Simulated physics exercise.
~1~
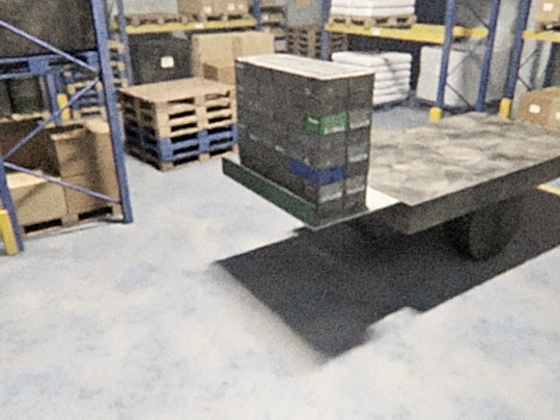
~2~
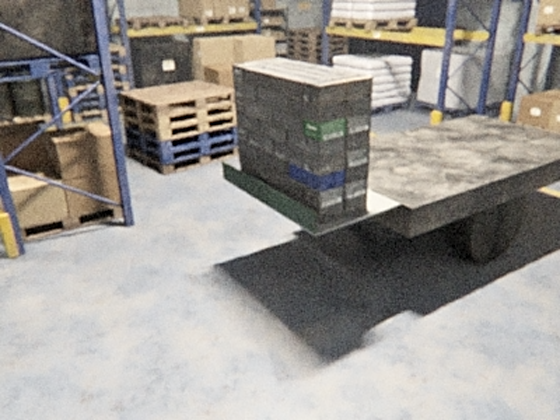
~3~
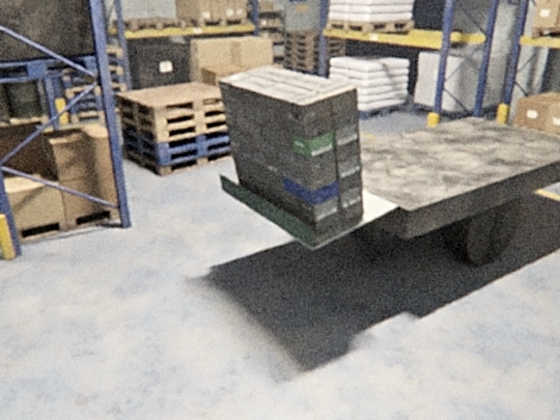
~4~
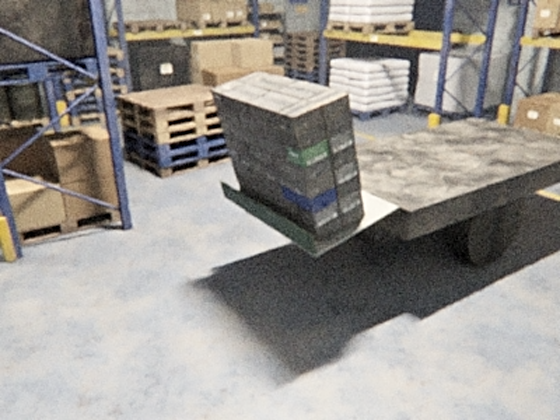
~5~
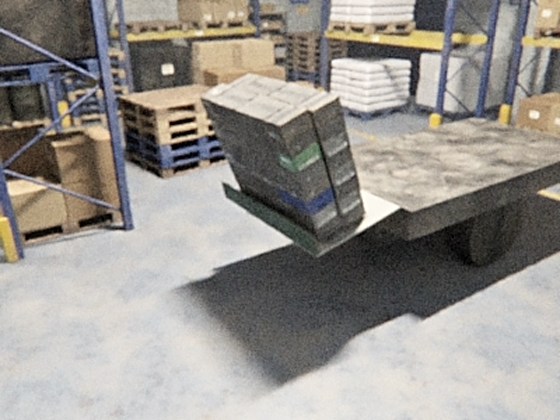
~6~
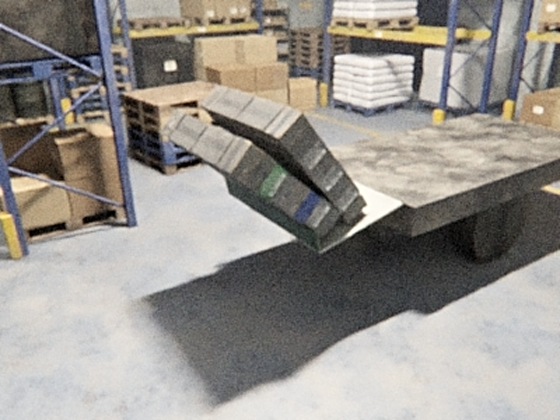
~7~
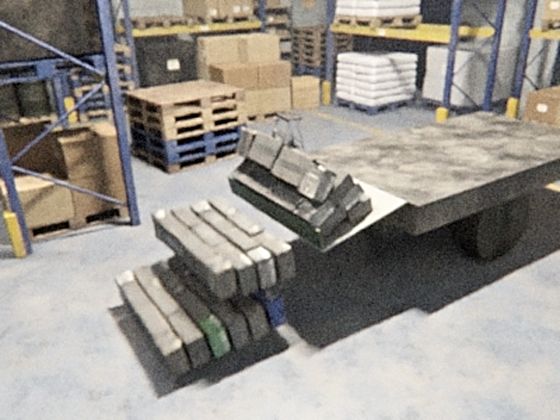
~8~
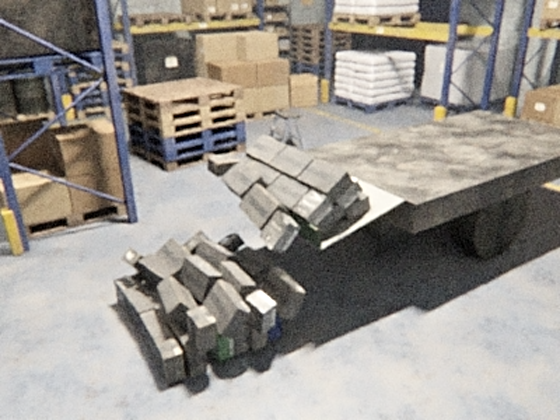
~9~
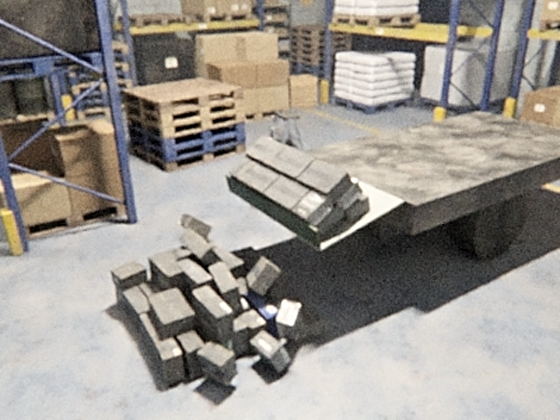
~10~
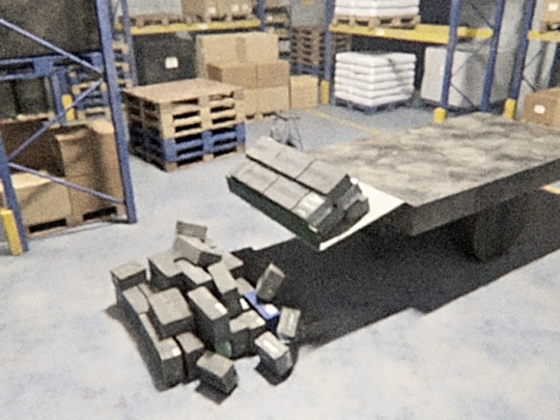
A block of stacked dark boxes, a few with green and blue labels, leans left as the flap beneath it tilts down from a flat-bed in a warehouse, then topples off the edge, most boxes ending in a scattered heap on the floor while others remain on the sloping flap.
